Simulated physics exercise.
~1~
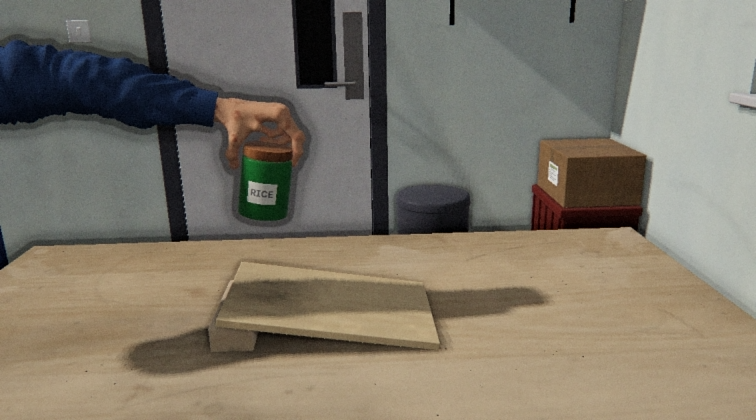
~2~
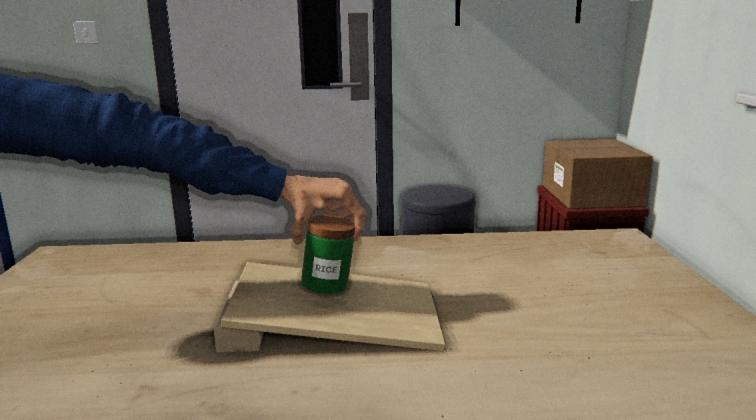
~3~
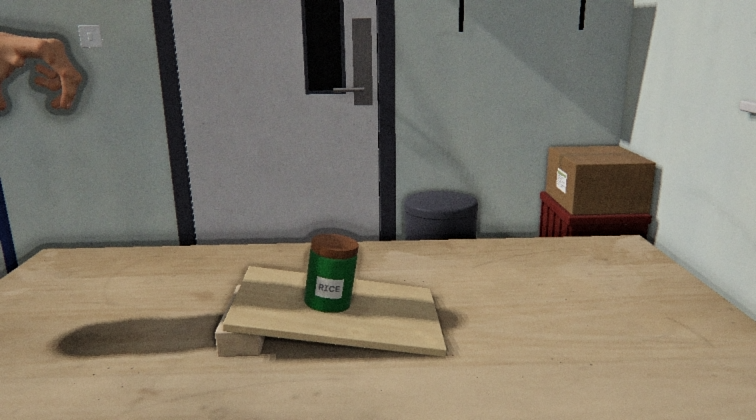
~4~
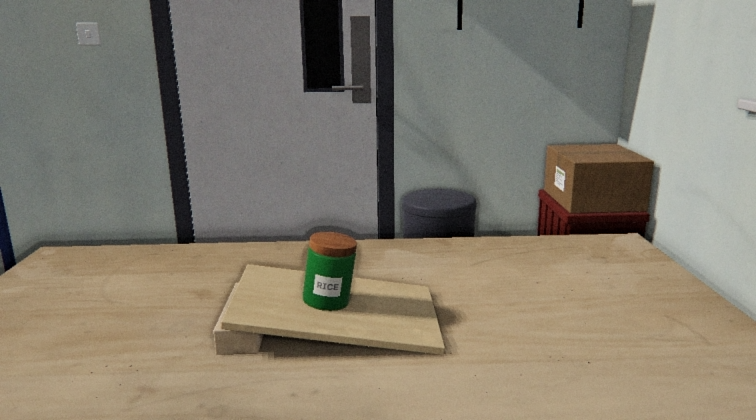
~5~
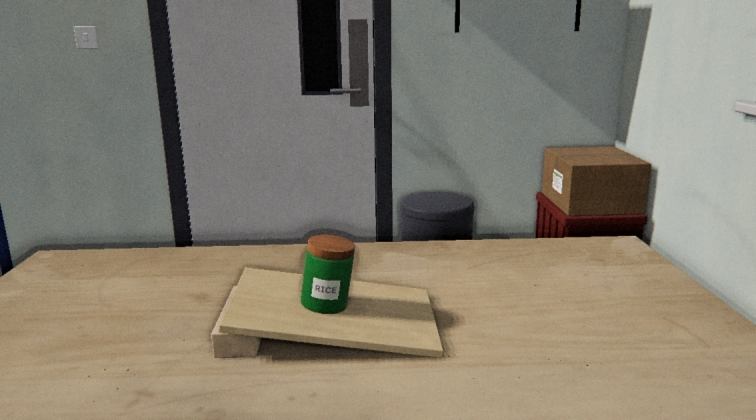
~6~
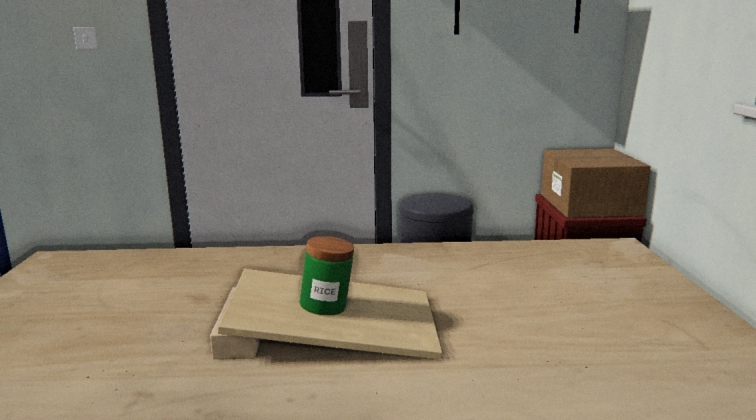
In this clip, a hand lowers a green jar labelled rice onto a gently sloping board propped on a block atop a wooden table, then lets go and withdraws to the left. The jar stays in place on the board, leaning slightly, and remains at rest.
